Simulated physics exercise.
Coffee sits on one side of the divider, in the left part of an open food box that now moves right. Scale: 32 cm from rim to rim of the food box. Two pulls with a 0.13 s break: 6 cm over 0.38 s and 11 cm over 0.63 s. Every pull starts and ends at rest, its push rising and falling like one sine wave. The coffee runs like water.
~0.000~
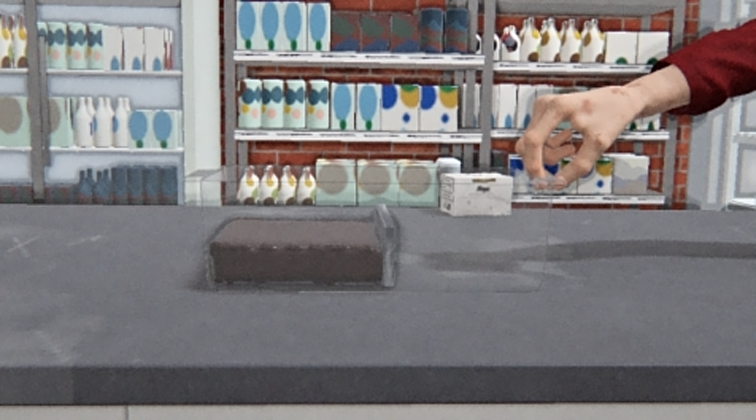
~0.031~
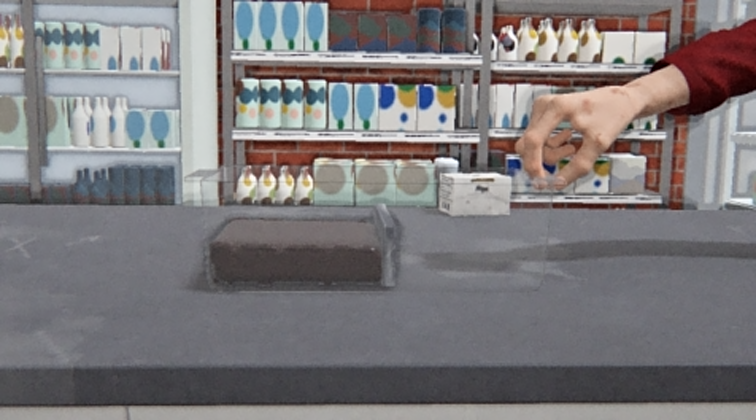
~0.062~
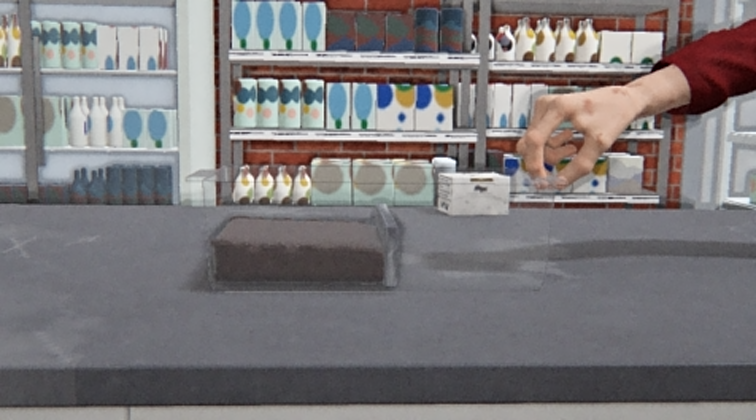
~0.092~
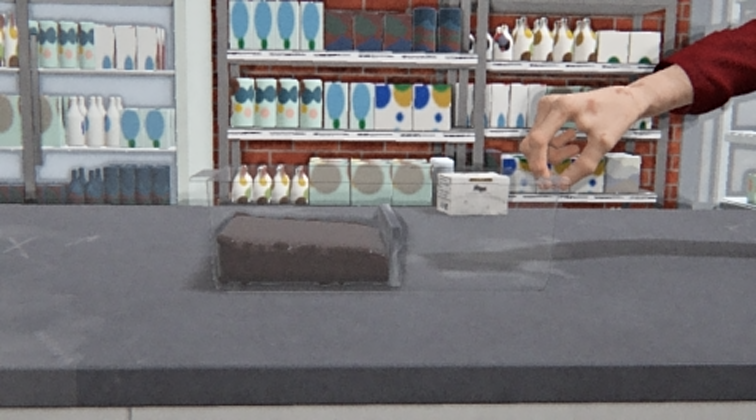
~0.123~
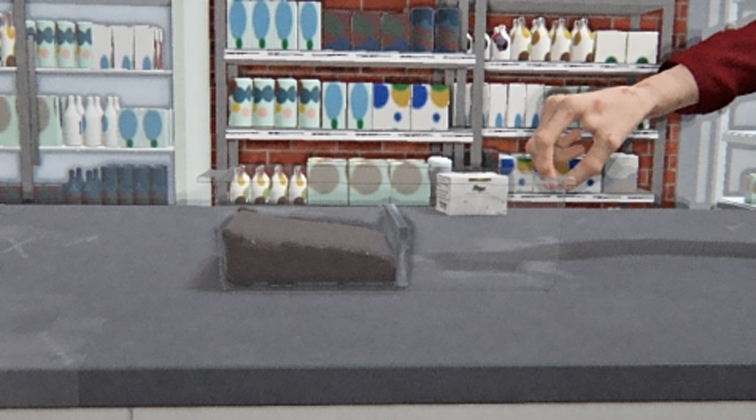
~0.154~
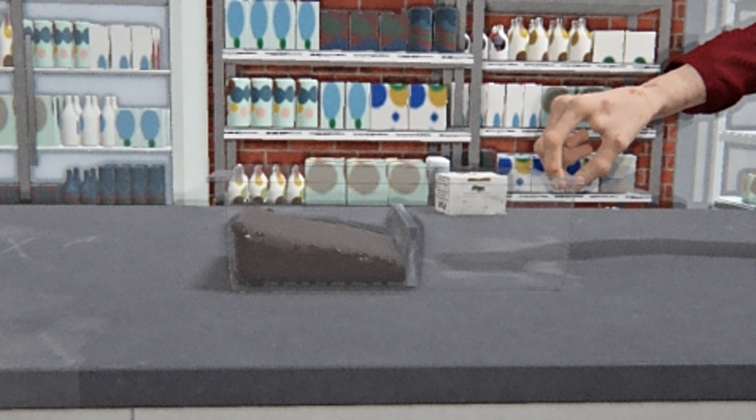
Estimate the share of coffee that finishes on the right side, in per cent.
About 23 per cent.
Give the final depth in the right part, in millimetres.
About 10 mm.
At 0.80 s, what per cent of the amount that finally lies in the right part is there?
Near 40 in a hundred.
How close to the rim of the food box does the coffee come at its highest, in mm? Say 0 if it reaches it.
Some 0 mm.
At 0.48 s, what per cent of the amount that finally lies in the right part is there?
Near 20 in a hundred.
By 0.48 s it has gone 6 cm; 5 per cent is on the right side and 0 is out of the food box.
By 0.80 s it has gone 11 cm; 8 per cent is on the right side and 3 is out of the food box.
By 1.12 s it has gone 17 cm; 21 per cent is on the right side and 3 is out of the food box.
By 1.44 s it has gone 17 cm; 22 per cent is on the right side and 4 is out of the food box.
At rest 23 per cent is on the right side and 4 is out of the food box.
